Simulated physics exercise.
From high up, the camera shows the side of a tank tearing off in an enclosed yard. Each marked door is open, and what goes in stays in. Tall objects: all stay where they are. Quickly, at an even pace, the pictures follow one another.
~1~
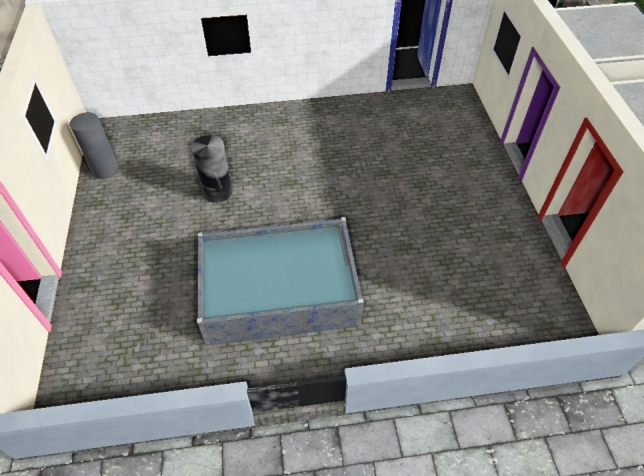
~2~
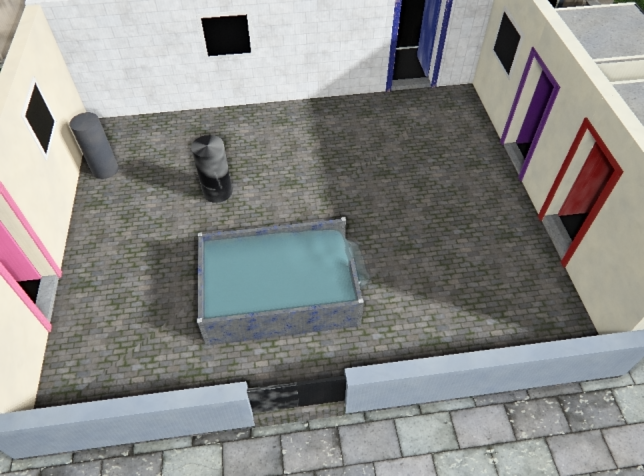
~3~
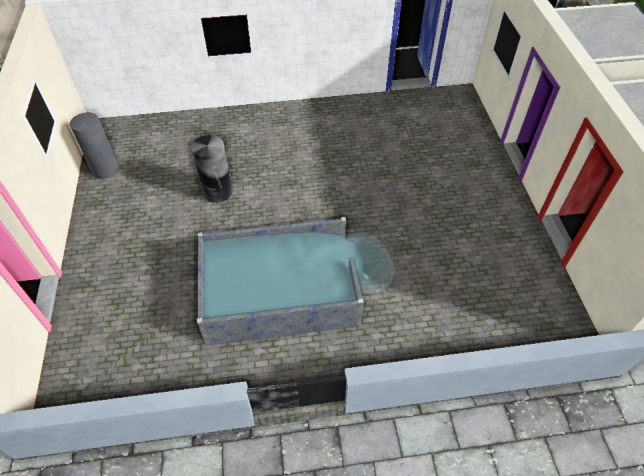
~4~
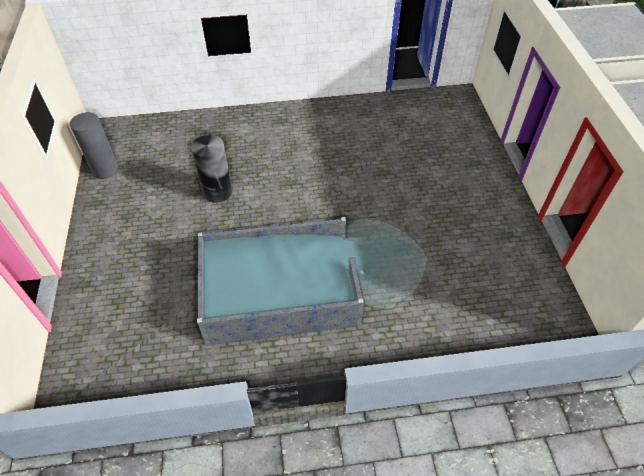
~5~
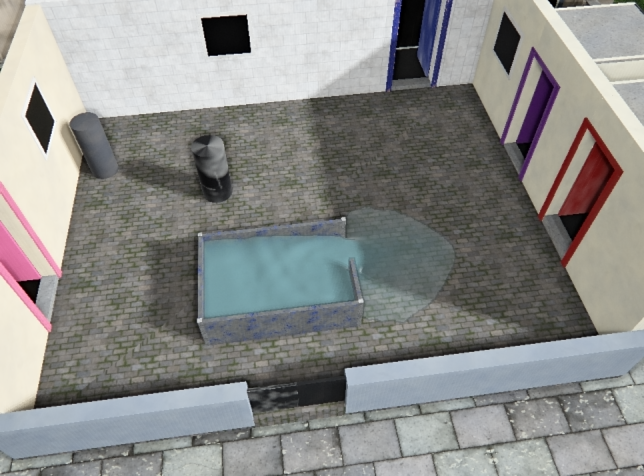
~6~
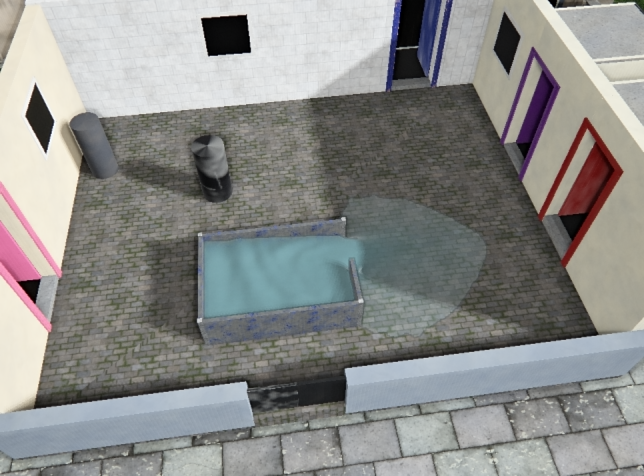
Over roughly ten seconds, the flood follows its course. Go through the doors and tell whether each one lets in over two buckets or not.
Outcome: The purple door will be over the cap; the blue door will be at or under the cap; the red door will be at or under the cap; the pink door will be at or under the cap.
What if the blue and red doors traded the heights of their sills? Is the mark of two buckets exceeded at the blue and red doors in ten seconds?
After the swap the blue door stays within it and the red door overflows the limit.
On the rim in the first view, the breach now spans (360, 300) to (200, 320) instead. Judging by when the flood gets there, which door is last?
My pick: The door marked blue.
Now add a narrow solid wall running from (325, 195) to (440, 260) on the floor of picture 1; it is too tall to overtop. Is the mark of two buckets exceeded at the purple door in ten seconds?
Here's how it goes: The purple door remains below.
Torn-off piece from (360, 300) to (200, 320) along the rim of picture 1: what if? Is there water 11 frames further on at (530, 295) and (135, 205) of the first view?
Taking the two points in order, the first is waterlogged and the second is left dry.
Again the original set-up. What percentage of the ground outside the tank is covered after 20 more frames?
Roughly 35 %.
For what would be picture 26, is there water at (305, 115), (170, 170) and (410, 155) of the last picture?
In that order the points end up high and dry, high and dry and soaked.
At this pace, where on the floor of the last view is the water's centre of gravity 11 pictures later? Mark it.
(356, 269).
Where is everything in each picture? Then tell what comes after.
The first frame shows the water tank at (277, 270) is whole and still.
In the second frame, the front is at (361, 284), out from the gap at (345, 256).
In the third frame, water pours out at (345, 258) and has run to (391, 268).
In the fourth frame, the front is at (422, 264), out from the gap at (345, 258).
In the fifth frame, the front is at (443, 241), out from the gap at (345, 258).
In the sixth frame, water pours out at (345, 258) and has run to (478, 240).
A moment on, water covers 20 % of the floor; the purple door not reached, the blue door not reached, the red door wet at the sill, nothing in, the pink door not reached.
Next, water covers 30 % of the floor; the purple door under two buckets in, the blue door not reached, the red door wet at the sill, nothing in, the pink door not reached.
Then, water covers 35 % of the floor; the purple door over two buckets in, the blue door wet at the sill, nothing in, the red door under two buckets in, the pink door not reached.
Later, water covers 45 % of the floor; the purple door over two buckets in, the blue door wet at the sill, nothing in, the red door under two buckets in, the pink door not reached.
In the end, water covers 75 % of the floor; the purple door over two buckets in, the blue door wet at the sill, nothing in, the red door under two buckets in, the pink door not reached.
